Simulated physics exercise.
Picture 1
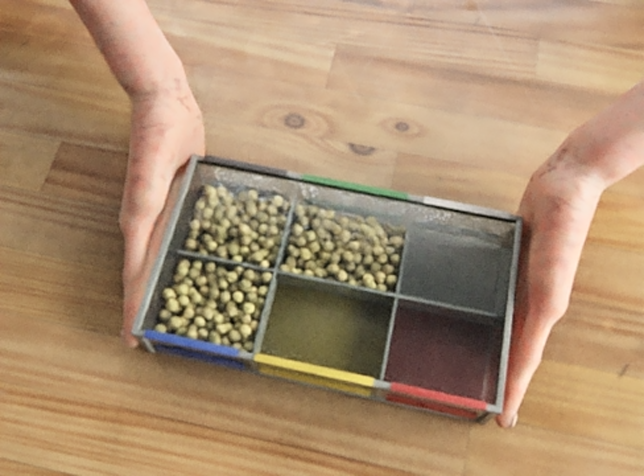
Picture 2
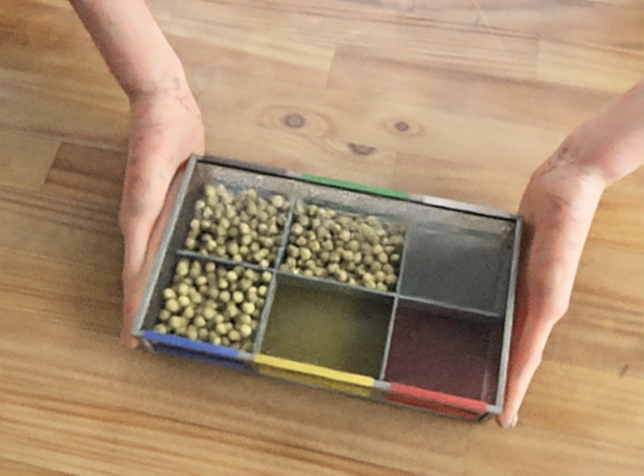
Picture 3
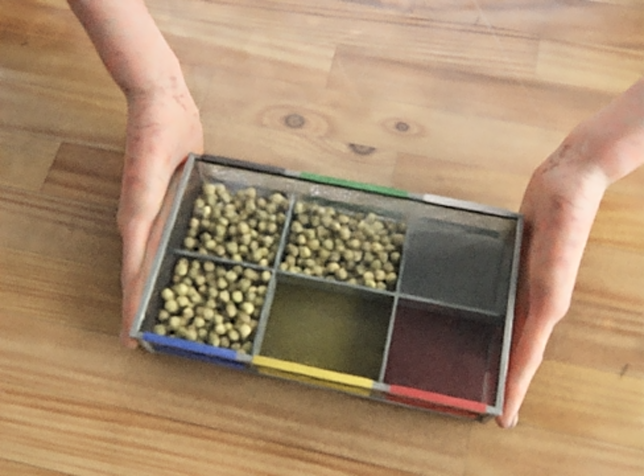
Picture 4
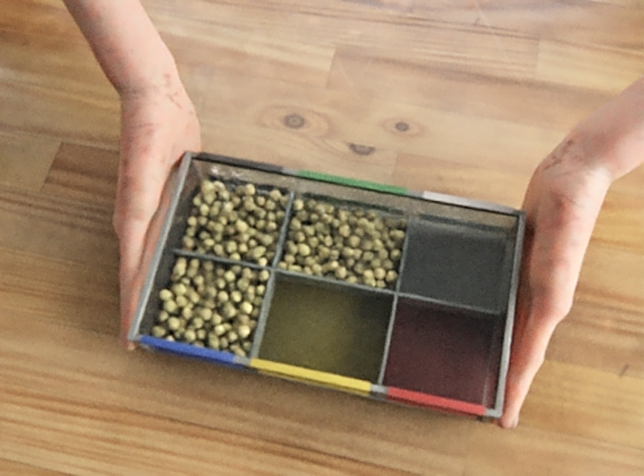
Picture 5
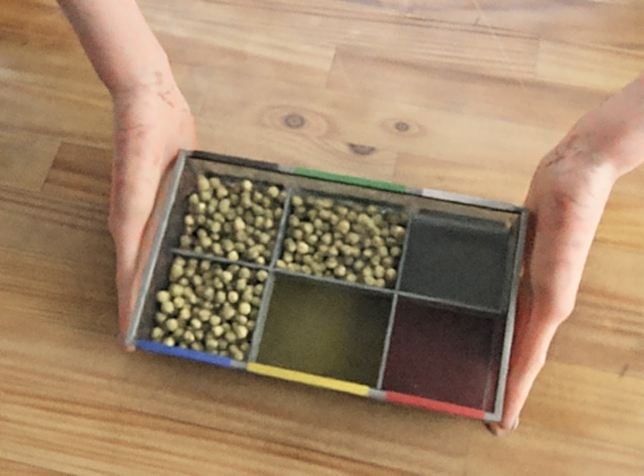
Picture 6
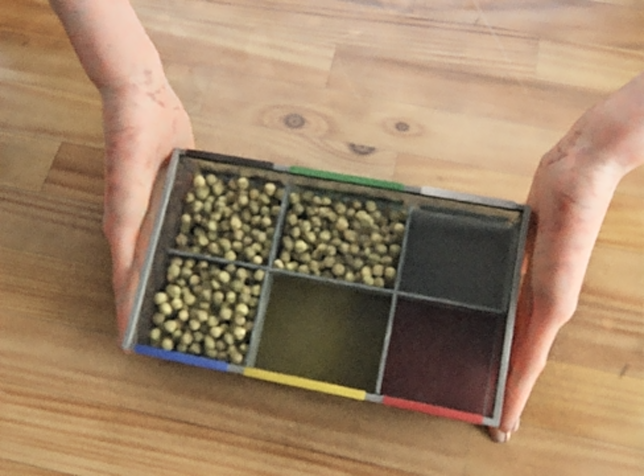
In this clip, two hands hold a clear-lidded box with six compartments, three containing soya beans, above a wooden surface, and slowly tilt it slightly so its left front corner is lowest, while the beans show little movement.
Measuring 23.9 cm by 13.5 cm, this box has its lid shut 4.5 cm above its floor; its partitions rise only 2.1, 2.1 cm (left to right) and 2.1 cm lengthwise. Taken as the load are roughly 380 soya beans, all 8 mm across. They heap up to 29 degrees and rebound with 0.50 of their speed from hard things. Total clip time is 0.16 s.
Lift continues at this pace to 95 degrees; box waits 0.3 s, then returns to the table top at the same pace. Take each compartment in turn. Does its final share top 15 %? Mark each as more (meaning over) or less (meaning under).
Red - less; blue - more; green - less; yellow - more; white - less; black - less.
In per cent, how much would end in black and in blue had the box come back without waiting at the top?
Final amounts, black 5% and blue 70%.
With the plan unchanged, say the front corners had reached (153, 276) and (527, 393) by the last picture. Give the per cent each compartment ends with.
Result - red: 10 %; blue: 0 %; green: 25 %; yellow: 0 %; white: 65 %; black: 0 %.
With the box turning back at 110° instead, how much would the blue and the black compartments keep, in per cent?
In per cent, blue 70 and black 5.
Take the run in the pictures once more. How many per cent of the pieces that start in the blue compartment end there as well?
Around 100 per cent of it.
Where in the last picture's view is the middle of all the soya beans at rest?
Once everything settles, the centre is around (220, 318).
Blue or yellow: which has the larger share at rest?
Blue compartment.
Then, 0.85 s after the last picture, tilt 95 degrees; blue 70 %, green 5 %, yellow 15 %, black 10 %.
Then, 1.41 s after the last picture, tilt 52 degrees; blue 75 %, yellow 20 %, black 5 %.
Then, 2.03 s after the last picture, tilt 0 degrees; blue 70 %, yellow 20 %, black 5 %.
In the end, red 0 %, blue 70 %, green 0 %, yellow 20 %, white 0 %, black 5 %.
